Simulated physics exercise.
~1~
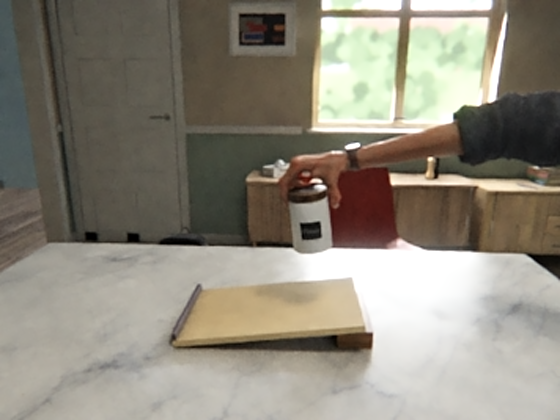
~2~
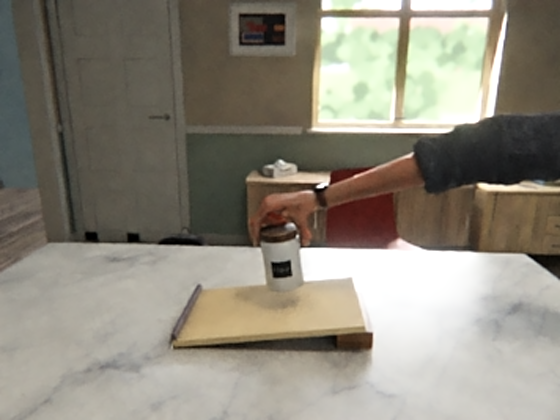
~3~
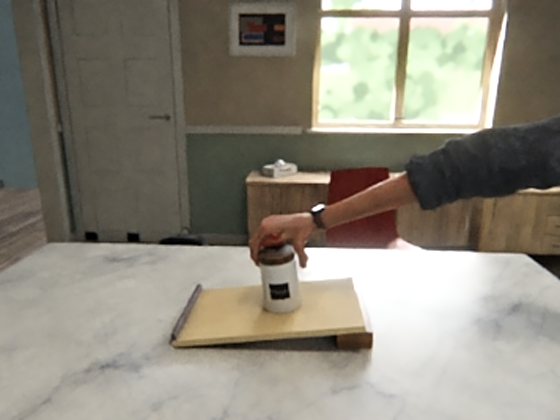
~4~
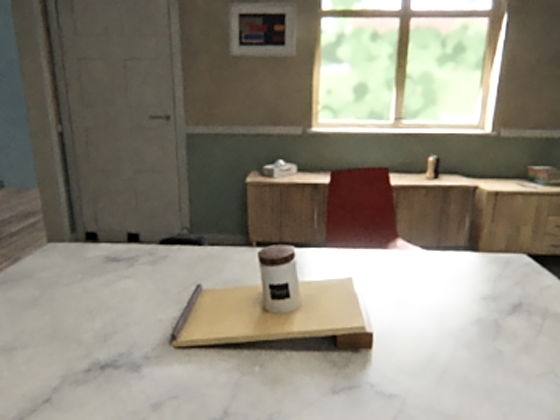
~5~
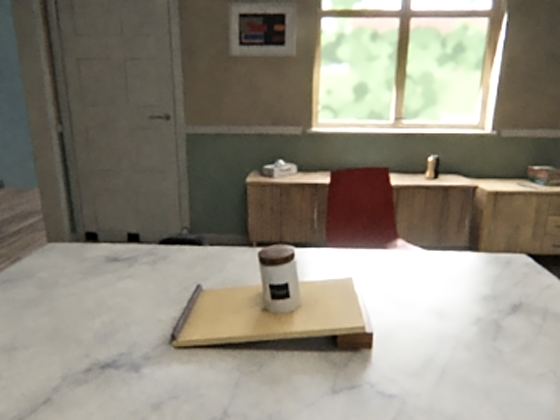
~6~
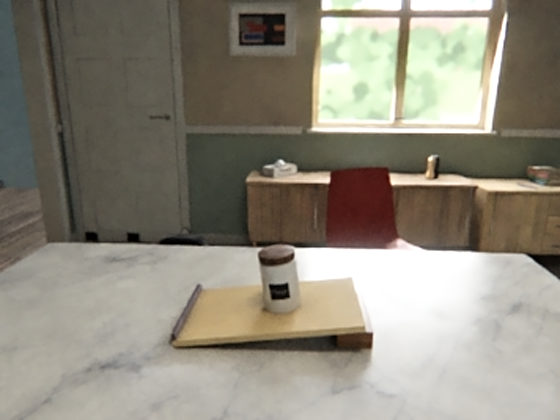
An arm in a dark sleeve with a wristwatch reaches in from the right, holding a white jar with a brown lid and a dark label above a marble table, seen from a fixed view across the tabletop. On the table, a pale wooden board slopes gently, its right end propped on a brown block. Behind stand a red chair, wooden cabinets, a bright window and a grey door. The hand carries the jar left and down, sets it upright on the board, then lets go and withdraws. The jar stays exactly where it was placed, and the board remains still.
